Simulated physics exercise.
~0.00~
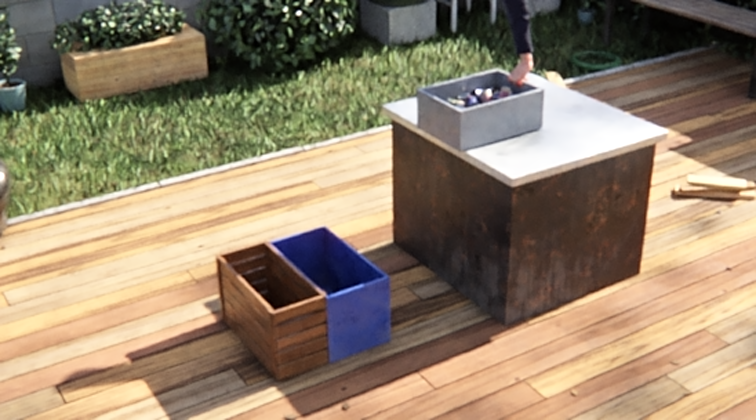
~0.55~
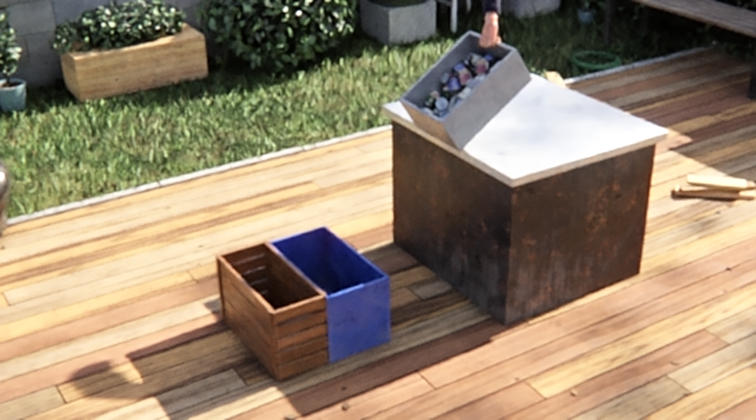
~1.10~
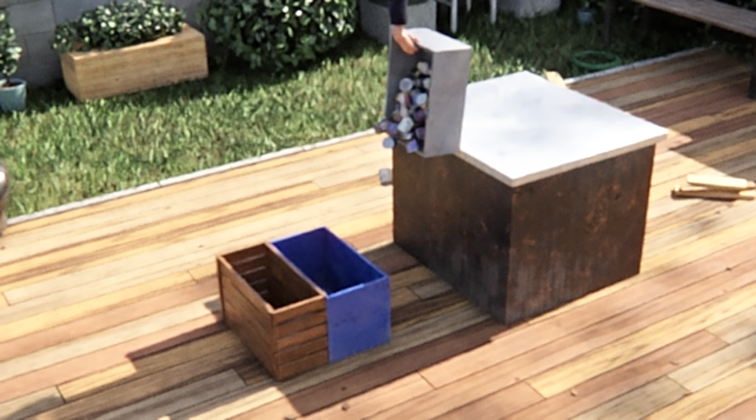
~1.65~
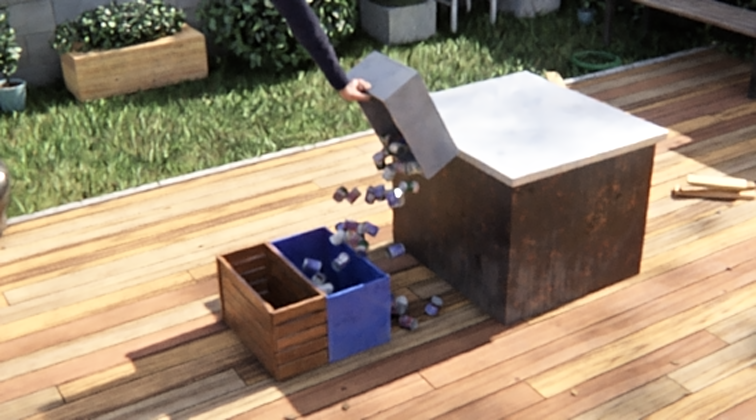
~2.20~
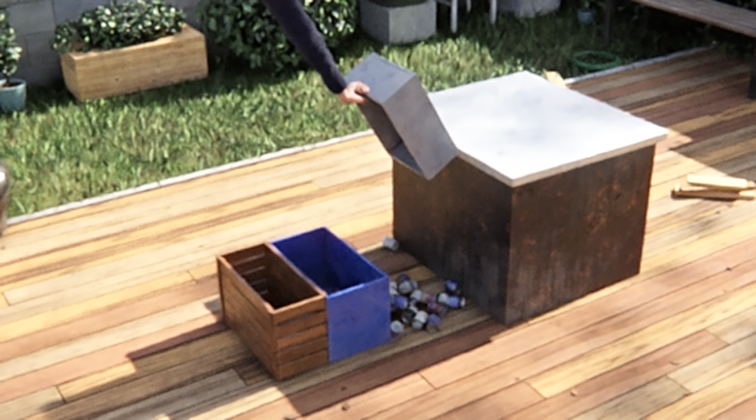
A hand tips a grey crate of small tins on a white-topped, dark rusty bench on a sunny wooden deck, seen from above, with grass and planters behind. To the lower left, an empty blue tote stands beside a brown wooden trough. The hand lifts the crate's back end, swings it upright at the bench's left edge, and the tins begin spilling out. As it turns further over, they tumble down in a loose stream, some into the tote and others onto the deck. Finally the crate hangs tilted and emptied, with many tins scattered between tote and bench.
